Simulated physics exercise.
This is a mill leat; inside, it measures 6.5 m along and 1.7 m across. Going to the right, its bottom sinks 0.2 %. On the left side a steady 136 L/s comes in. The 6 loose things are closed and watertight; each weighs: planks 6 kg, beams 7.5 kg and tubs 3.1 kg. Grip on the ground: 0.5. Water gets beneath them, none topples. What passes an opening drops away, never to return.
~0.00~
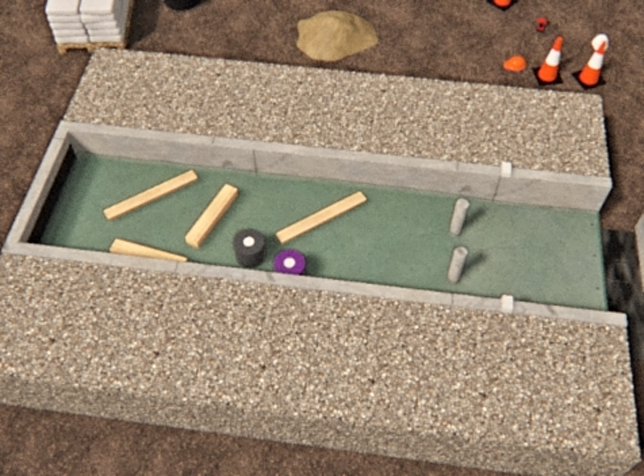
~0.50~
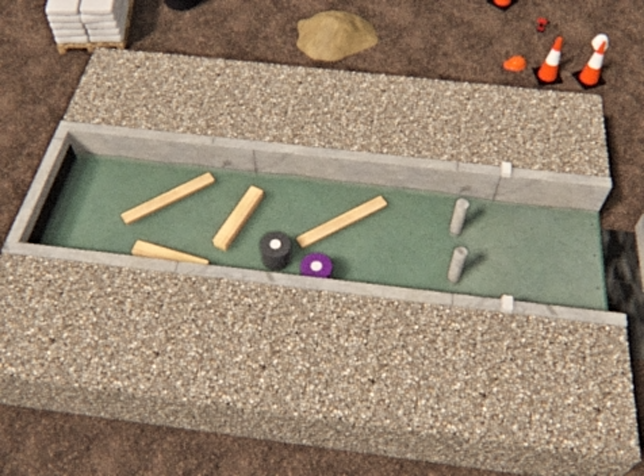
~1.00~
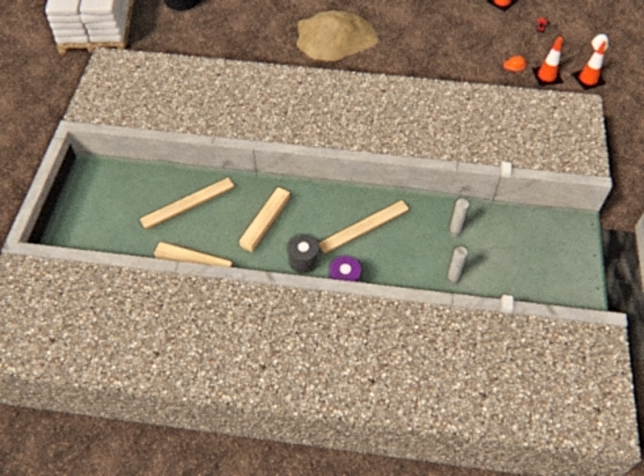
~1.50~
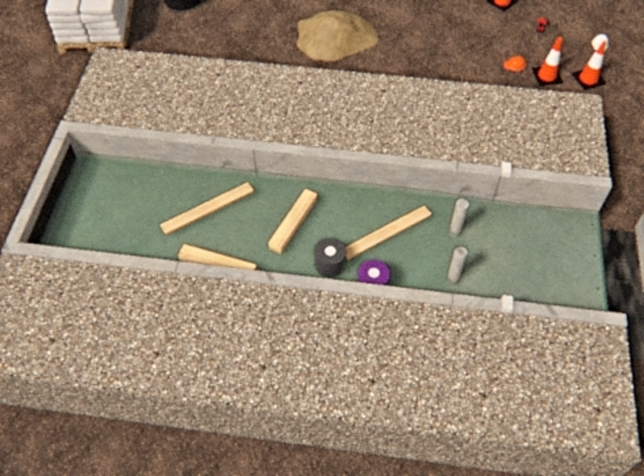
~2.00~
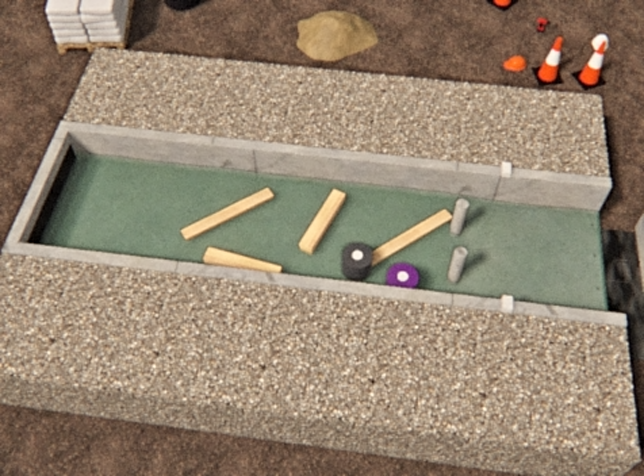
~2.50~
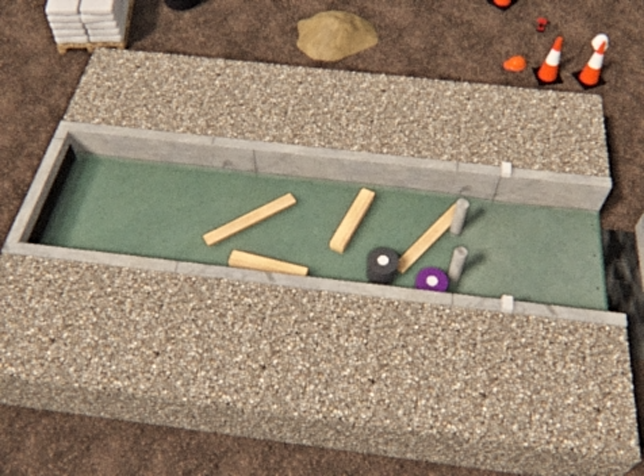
In a concrete-walled channel of shallow green water between gravel banks, four wooden beams, a dark tub and a purple tub float left of two short grey posts. They all drift steadily rightward together, until the foremost beam is against the upper post and the purple tub is beside the lower one.
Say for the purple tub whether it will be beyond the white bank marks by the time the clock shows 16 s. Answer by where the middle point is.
Prediction - the purple tub gets there in time.
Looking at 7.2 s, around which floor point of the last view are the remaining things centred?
Mean position: Approximately (424, 246).
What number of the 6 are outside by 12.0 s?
By that moment the number is 3.
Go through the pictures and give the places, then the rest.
In the first picture, the purple tub at (290, 263) floats; about 1330 L in view; 0 of 6 have shifted.
In the second picture, the purple tub at (316, 266), afloat, 30 cm from its start; about 1330 L in view; 6 of 6 have shifted.
In the third picture, the purple tub at (345, 269), afloat, 63 cm from its start; about 1330 L in view; 6 of 6 have shifted.
In the fourth picture, the purple tub at (374, 273), afloat, 95 cm from its start; 13 cm deep round most things; 6 of 6 have shifted.
In the fifth picture, the purple tub at (403, 277) floats, 127 cm from its start; 13 cm deep round most things; 6 of 6 have shifted.
In the sixth picture, the purple tub at (432, 281), afloat, 160 cm from its start; 13 cm deep round most things; 6 of 6 have shifted.
After 3.5 s the purple tub is near (530, 294), 2.7 m from its start, afloat; 1 of 6 are over the mark; 6 afloat.
After 7.2 s the purple tub has gone out; 3 of 6 are over the mark; 3 afloat.
After 12.0 s the purple tub has gone out; 3 of 6 are over the mark; 3 afloat.
After 16.0 s the purple tub has gone out; 4 of 6 are over the mark; 2 afloat.
